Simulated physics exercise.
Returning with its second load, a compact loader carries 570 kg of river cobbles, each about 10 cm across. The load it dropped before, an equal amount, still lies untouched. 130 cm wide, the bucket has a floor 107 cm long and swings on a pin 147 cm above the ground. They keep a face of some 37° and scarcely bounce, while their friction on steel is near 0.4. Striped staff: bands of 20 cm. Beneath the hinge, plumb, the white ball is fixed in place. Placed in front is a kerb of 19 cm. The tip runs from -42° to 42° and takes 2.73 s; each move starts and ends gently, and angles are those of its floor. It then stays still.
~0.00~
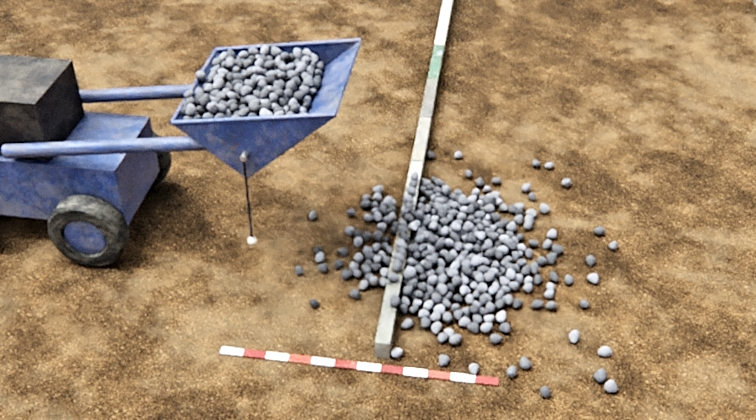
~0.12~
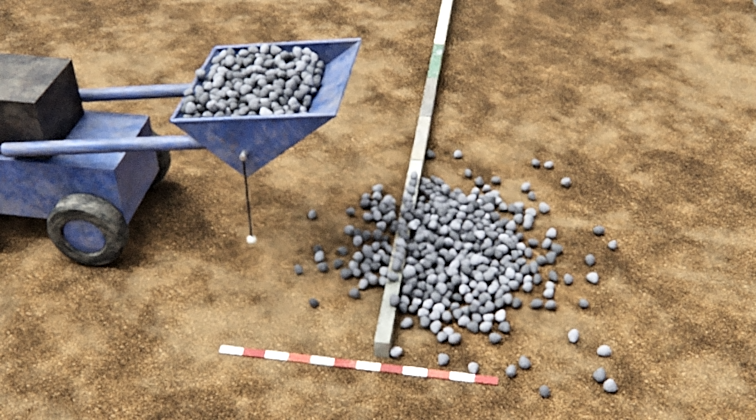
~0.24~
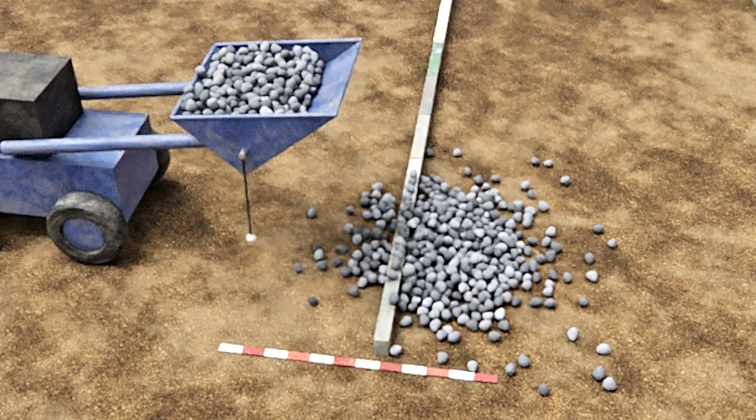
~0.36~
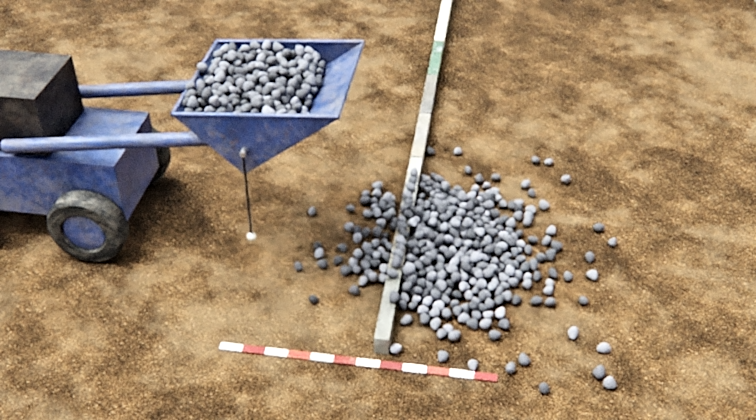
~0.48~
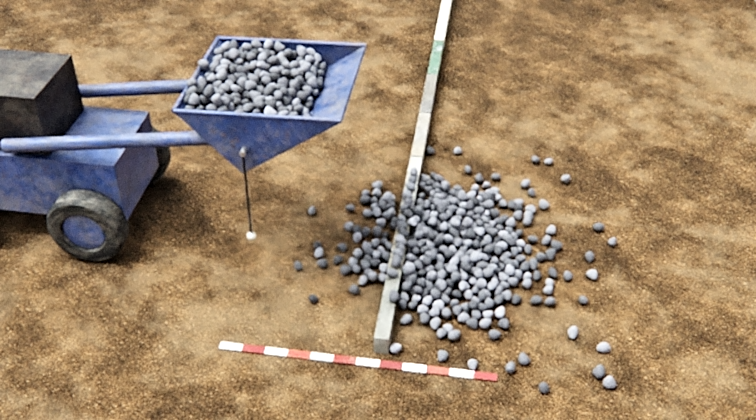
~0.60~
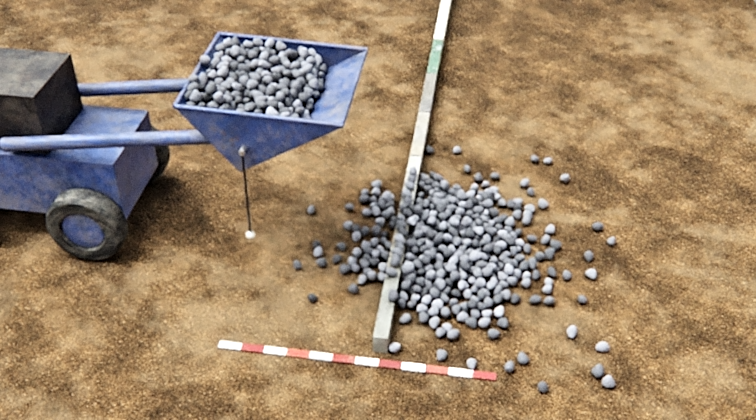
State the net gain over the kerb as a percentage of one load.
7 %.
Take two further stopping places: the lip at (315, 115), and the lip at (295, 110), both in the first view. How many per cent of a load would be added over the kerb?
About 0 per cent for the first, 0 per cent for the second.
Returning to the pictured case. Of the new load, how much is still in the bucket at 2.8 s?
About 5 percent.
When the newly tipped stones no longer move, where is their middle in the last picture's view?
I'd point to about (367, 230).
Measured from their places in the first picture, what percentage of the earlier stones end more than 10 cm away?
Roughly 5 percent.
After 2.0 s the floor is at 29°; in per cent of one load, 86 in the bucket, 29 on this side of the kerb, 85 over the kerb; the foremost stones are at (597, 296).
After 2.8 s the floor is at 42°; in per cent of one load, 4 in the bucket, 107 on this side of the kerb, 89 over the kerb; the foremost stones are at (597, 296).
After 3.2 s the floor is at 42°; in per cent of one load, 0 in the bucket, 109 on this side of the kerb, 91 over the kerb; the foremost stones are at (597, 296).
After 6.0 s the floor is at 42°; in per cent of one load, 0 in the bucket, 108 on this side of the kerb, 92 over the kerb; the foremost stones are at (597, 296). Net gain over the kerb, 7.
